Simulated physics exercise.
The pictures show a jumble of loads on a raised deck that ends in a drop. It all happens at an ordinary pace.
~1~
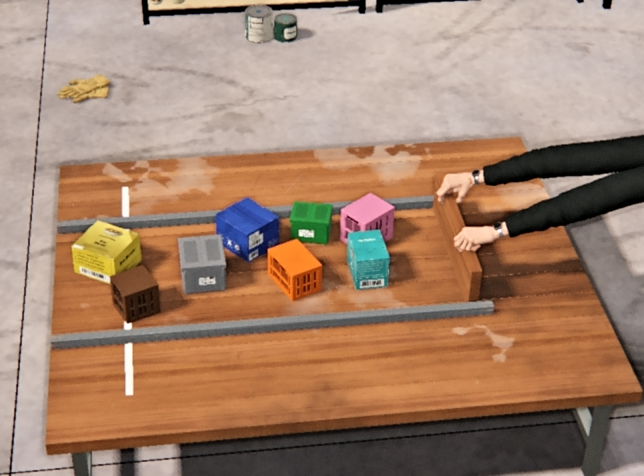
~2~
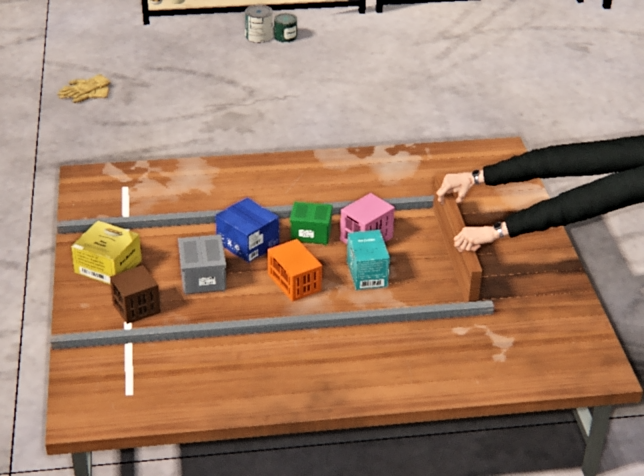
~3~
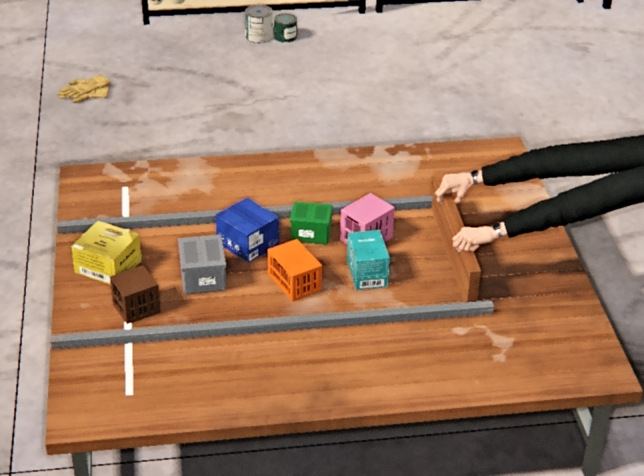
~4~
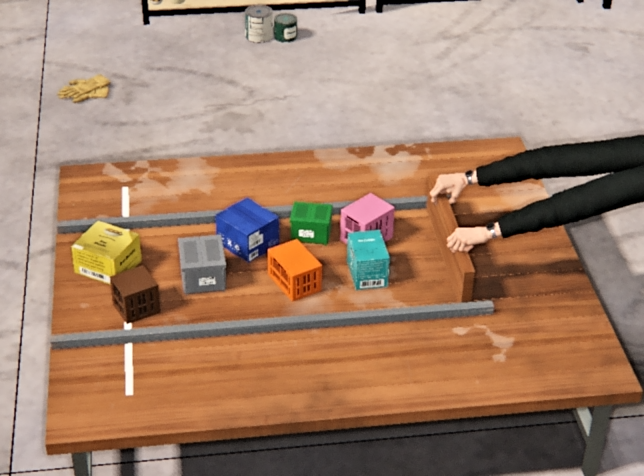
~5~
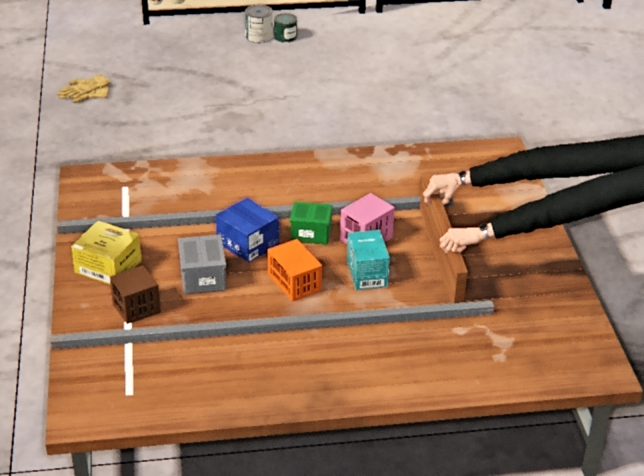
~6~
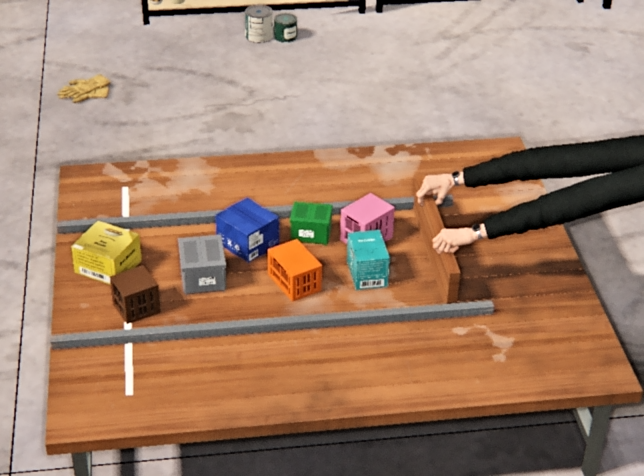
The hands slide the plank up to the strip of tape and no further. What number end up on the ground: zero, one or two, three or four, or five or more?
In the end the number that fall off is three or four.
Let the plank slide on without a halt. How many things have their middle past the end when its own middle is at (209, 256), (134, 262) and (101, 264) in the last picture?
Place by place, 0, 3 and 5.
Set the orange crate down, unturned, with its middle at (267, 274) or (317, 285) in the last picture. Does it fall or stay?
Place by place, it survives; remains up.
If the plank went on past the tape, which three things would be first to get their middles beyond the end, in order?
They are the brown crate, then the yellow box, then the grey tote.
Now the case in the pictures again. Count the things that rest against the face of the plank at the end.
It touches 3.
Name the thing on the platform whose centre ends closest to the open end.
The blue parcel ends nearest.
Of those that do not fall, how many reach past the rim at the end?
That would be 1.
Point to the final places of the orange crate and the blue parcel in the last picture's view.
The orange crate stops around (75, 292); the blue parcel around (67, 258).
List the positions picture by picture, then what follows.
In the first frame, yellow box (107, 253); brown crate (135, 295); grey tote (203, 265); plank (456, 238); tape (127, 280).
In the second frame, brown crate (135, 295); orange crate (295, 270).
In the third frame, grey tote (203, 265); turquoise box (368, 260).
In the fourth frame, yellow box (107, 253); plank (449, 239).
In the fifth frame, brown crate (135, 295); pink crate (367, 224).
In the sixth frame, yellow box (107, 253); brown crate (135, 295); grey tote (203, 265); plank (435, 240); tape (127, 280).
A little later, none off yet; yellow box at rest near (107, 253); brown crate at rest near (135, 295); grey tote shifted a little near (197, 270).
When it is over, the number that fall off is three or four; down, grey tote, brown crate and yellow box.
